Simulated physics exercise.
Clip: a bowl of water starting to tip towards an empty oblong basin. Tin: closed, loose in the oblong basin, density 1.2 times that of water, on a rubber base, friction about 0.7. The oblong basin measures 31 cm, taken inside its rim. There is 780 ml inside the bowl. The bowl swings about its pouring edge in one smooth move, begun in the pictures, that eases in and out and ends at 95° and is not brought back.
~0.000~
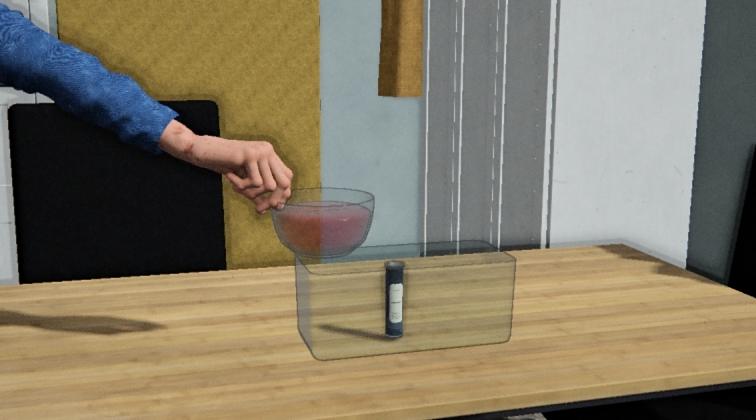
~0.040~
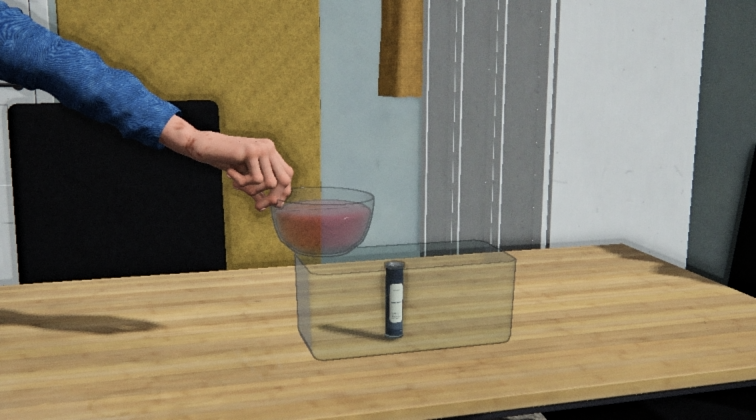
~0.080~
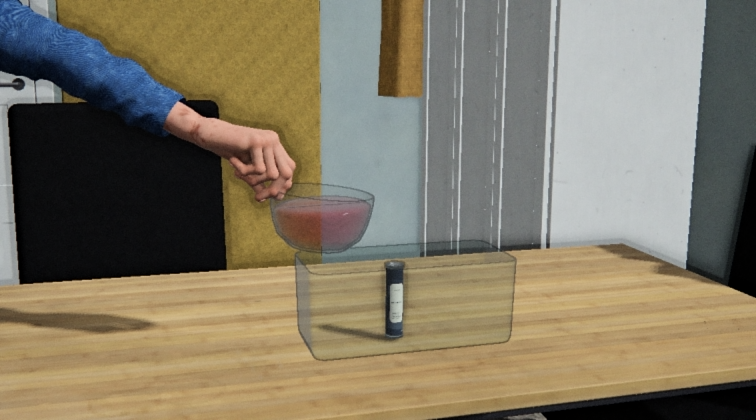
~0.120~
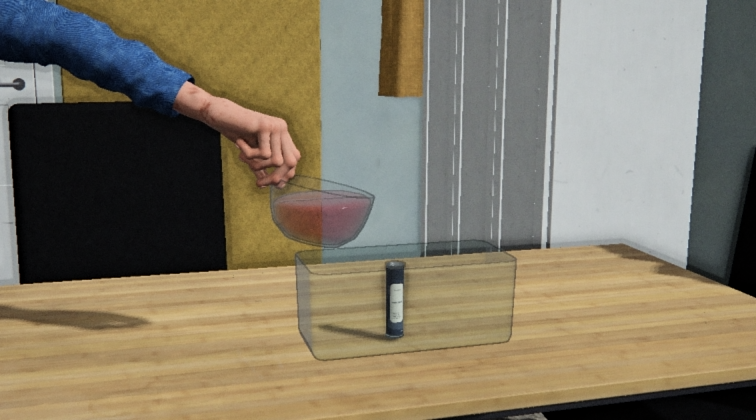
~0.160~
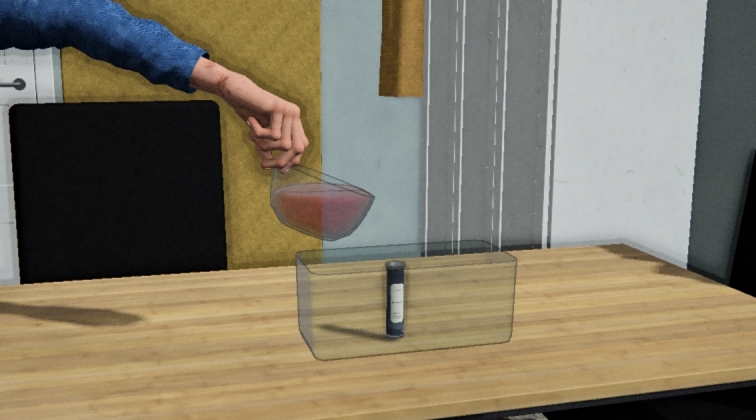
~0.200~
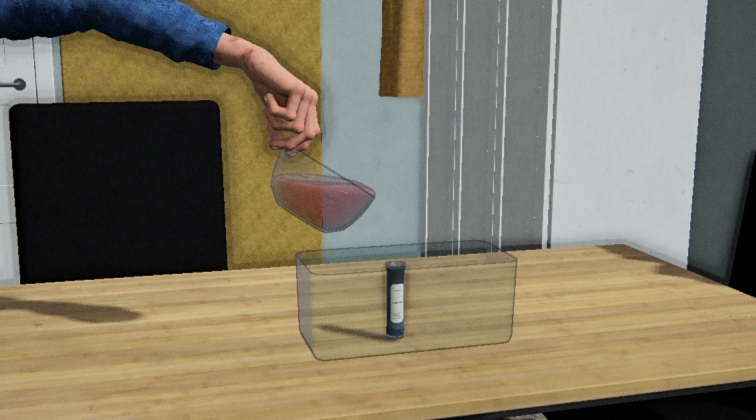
A hand at the end of a blue sleeve, reaching in from the left, tilts a clear bowl of pinkish-red liquid, seen from a steady, slightly raised view across a light wooden table. Below the bowl stands a clear oblong basin holding a dark upright cylinder with a pale label, before a black chair and mustard, grey and white panels. Barely moving at first, the bowl leans steadily further rightward as the hand rises at its left side and the liquid shifts towards the lower right rim.
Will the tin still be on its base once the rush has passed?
Watch, it's going to go down.
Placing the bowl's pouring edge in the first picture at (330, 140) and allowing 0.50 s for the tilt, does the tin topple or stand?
Result: Tin tipped over.
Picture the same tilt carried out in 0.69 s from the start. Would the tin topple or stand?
The tin tips over.
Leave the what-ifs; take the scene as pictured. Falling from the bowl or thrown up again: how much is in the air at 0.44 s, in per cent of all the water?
Some 46 % is the figure.
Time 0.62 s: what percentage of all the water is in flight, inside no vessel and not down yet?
Around 20 percent of it is airborne.
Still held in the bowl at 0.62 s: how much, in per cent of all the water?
Roughly 5 per cent.
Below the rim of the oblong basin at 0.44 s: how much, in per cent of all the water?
I reckon close to 7 percent of it.
After 0.44 s the tilt is 92° and 47 per cent is still to pour; the tin stands where it began.
After 0.62 s the tilt is 95° and 5 per cent is still to pour; the tin stands where it began.
After 0.80 s the tilt is 95° and 0 per cent is still to pour; the tin leans 12°.
After 1.00 s the tilt is 95° and 1 per cent is still to pour; the tin lies on its side.
In the end the tin lies on its side.
